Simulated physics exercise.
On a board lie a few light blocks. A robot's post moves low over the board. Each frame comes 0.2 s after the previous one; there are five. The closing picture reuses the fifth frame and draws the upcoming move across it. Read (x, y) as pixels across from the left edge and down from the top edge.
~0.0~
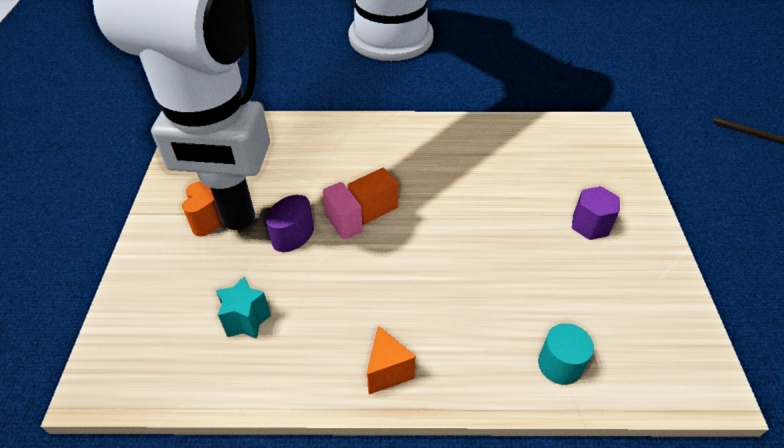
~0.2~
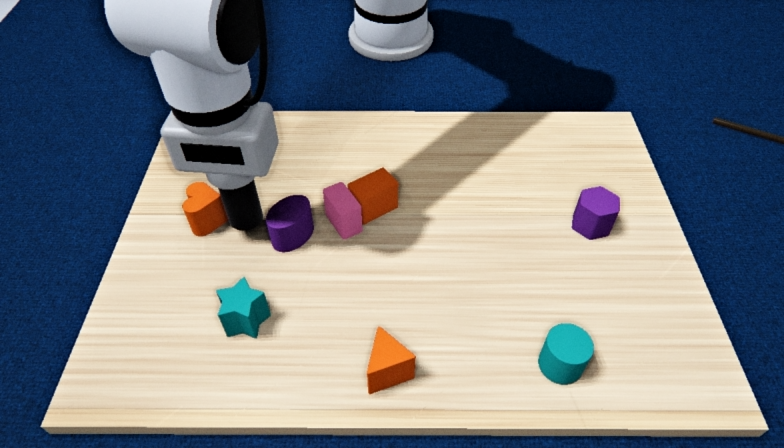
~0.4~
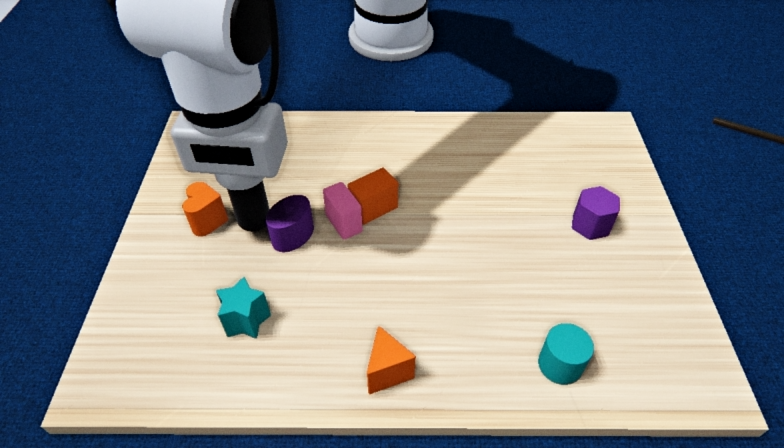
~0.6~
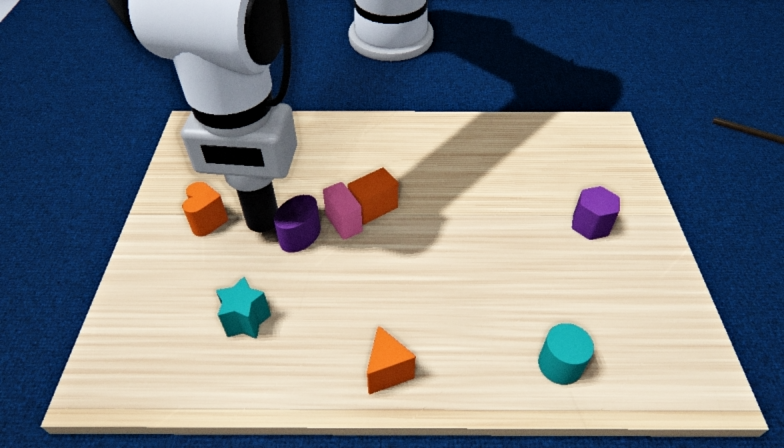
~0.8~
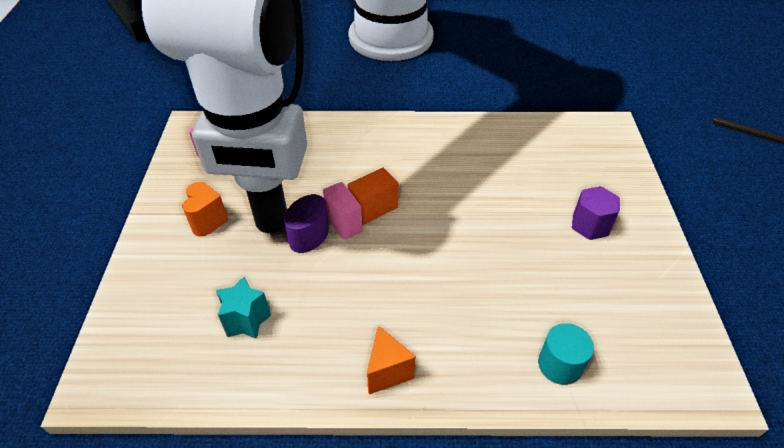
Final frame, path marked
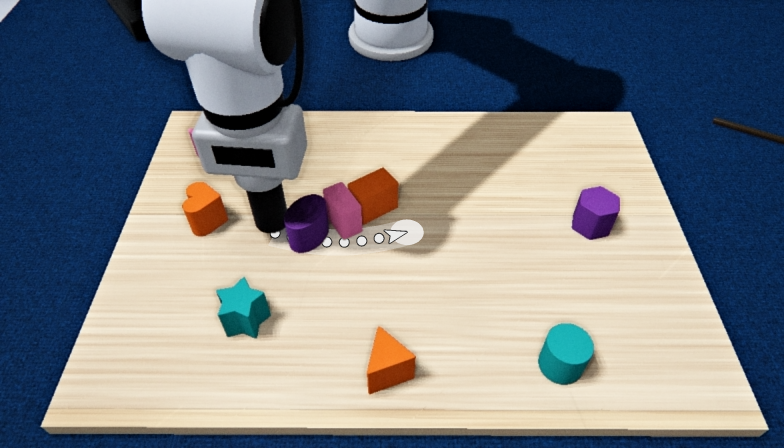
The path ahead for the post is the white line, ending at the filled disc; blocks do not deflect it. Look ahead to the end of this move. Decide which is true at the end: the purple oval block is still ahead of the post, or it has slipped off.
It keeps leading.
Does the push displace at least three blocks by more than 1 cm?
I expect so.
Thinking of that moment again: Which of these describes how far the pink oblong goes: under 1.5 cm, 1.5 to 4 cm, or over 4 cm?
The largest band: Over 4 cm.
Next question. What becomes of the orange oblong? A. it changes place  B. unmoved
Letter A.
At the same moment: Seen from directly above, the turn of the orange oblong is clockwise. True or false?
Verdict: False.
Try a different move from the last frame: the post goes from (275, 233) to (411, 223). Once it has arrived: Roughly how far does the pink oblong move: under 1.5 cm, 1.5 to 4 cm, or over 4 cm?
The shift is above 4 cm.
Drawn move, from (275, 233) via (318, 241) and (363, 241), ending at (407, 232).
On the path given first. One third of the way, post (317, 229); purple oval block (350, 209), turned 45° anticlockwise; pink oblong (368, 188); orange oblong (394, 173).
Two thirds of the way, post (364, 229); purple oval block (394, 202), turned 70° anticlockwise; pink oblong (396, 179), turned 30° anticlockwise; orange oblong (411, 159), turned 25° anticlockwise.
At the end, post (407, 220); orange heart block still; purple oval block (433, 190), turned 90° anticlockwise; pink oblong (421, 169), turned 60° anticlockwise; orange oblong (418, 147), turned 55° anticlockwise.
